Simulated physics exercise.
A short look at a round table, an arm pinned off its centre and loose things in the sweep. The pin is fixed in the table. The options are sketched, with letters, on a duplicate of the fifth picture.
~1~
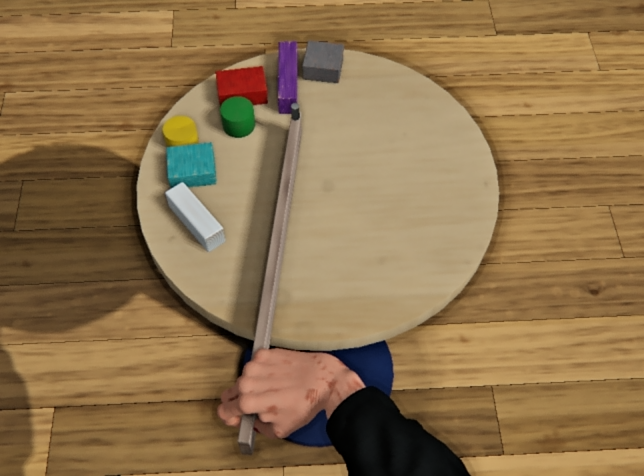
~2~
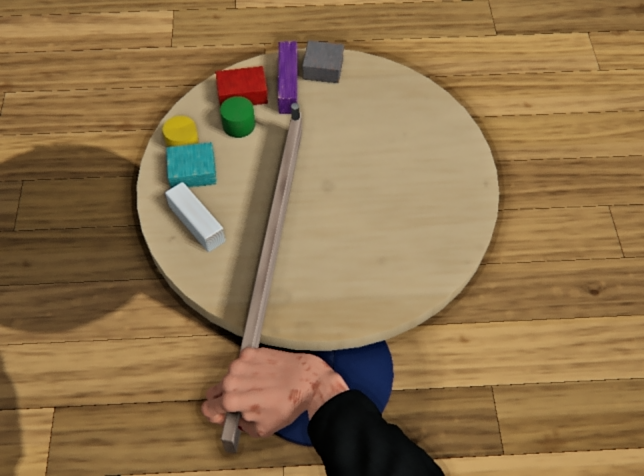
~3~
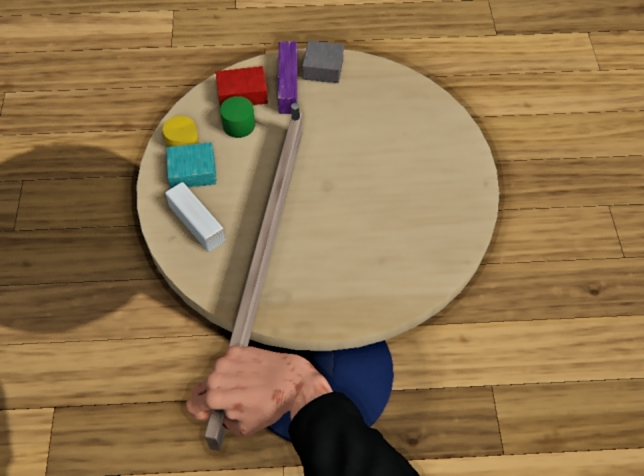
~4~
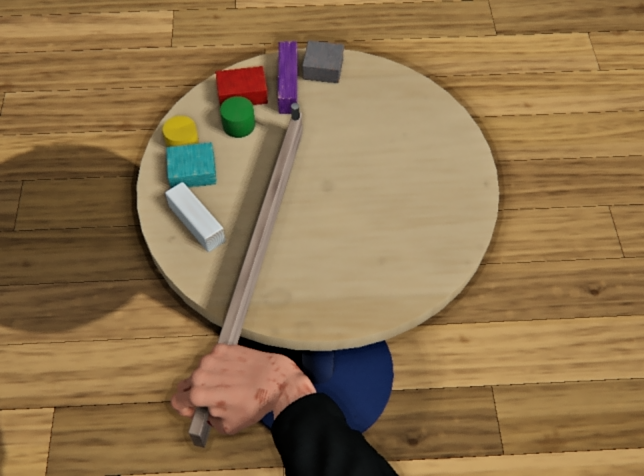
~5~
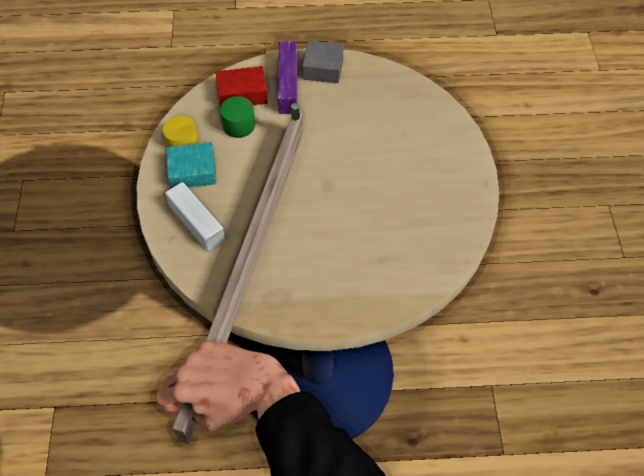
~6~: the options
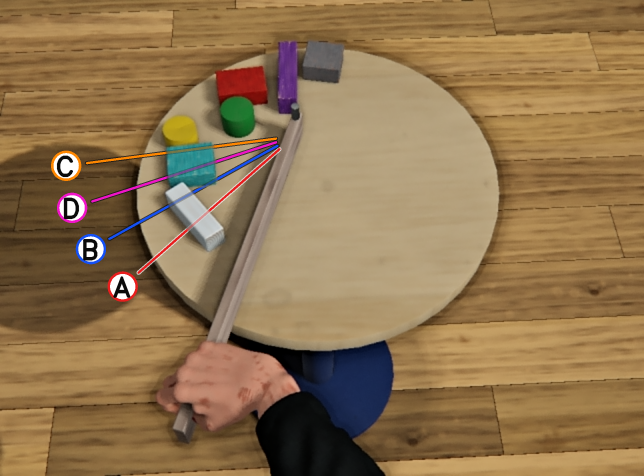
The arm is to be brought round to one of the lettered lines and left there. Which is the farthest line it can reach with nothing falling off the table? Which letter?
Nothing falls up to B.
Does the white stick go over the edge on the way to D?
Yes.
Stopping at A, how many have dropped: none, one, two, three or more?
The count is none.
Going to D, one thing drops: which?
The white stick goes over.
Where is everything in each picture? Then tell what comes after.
The first frame shows purple bar (288, 77); arm (281, 208); white stick (196, 217).
The second frame shows arm (276, 207); turquoise block (192, 166).
The third frame shows arm (272, 206); grey block (323, 62).
The fourth frame shows arm (267, 206); purple bar (288, 77).
The fifth frame shows arm (263, 205); red block (242, 87); turquoise block (192, 166); green tin (238, 117).
On the copy, A at (212, 208); B at (197, 191); C at (182, 151); D at (187, 171).
On B. First, arm (236, 196); white stick (187, 212); grey block (323, 62).
Then, arm (213, 181); white stick (158, 197); grey block (323, 62).
Finally, arm (202, 169); white stick (145, 178); turquoise block (187, 162); nothing has fallen.
By contrast, A is safe but short; C drops the white stick; D drops the white stick.
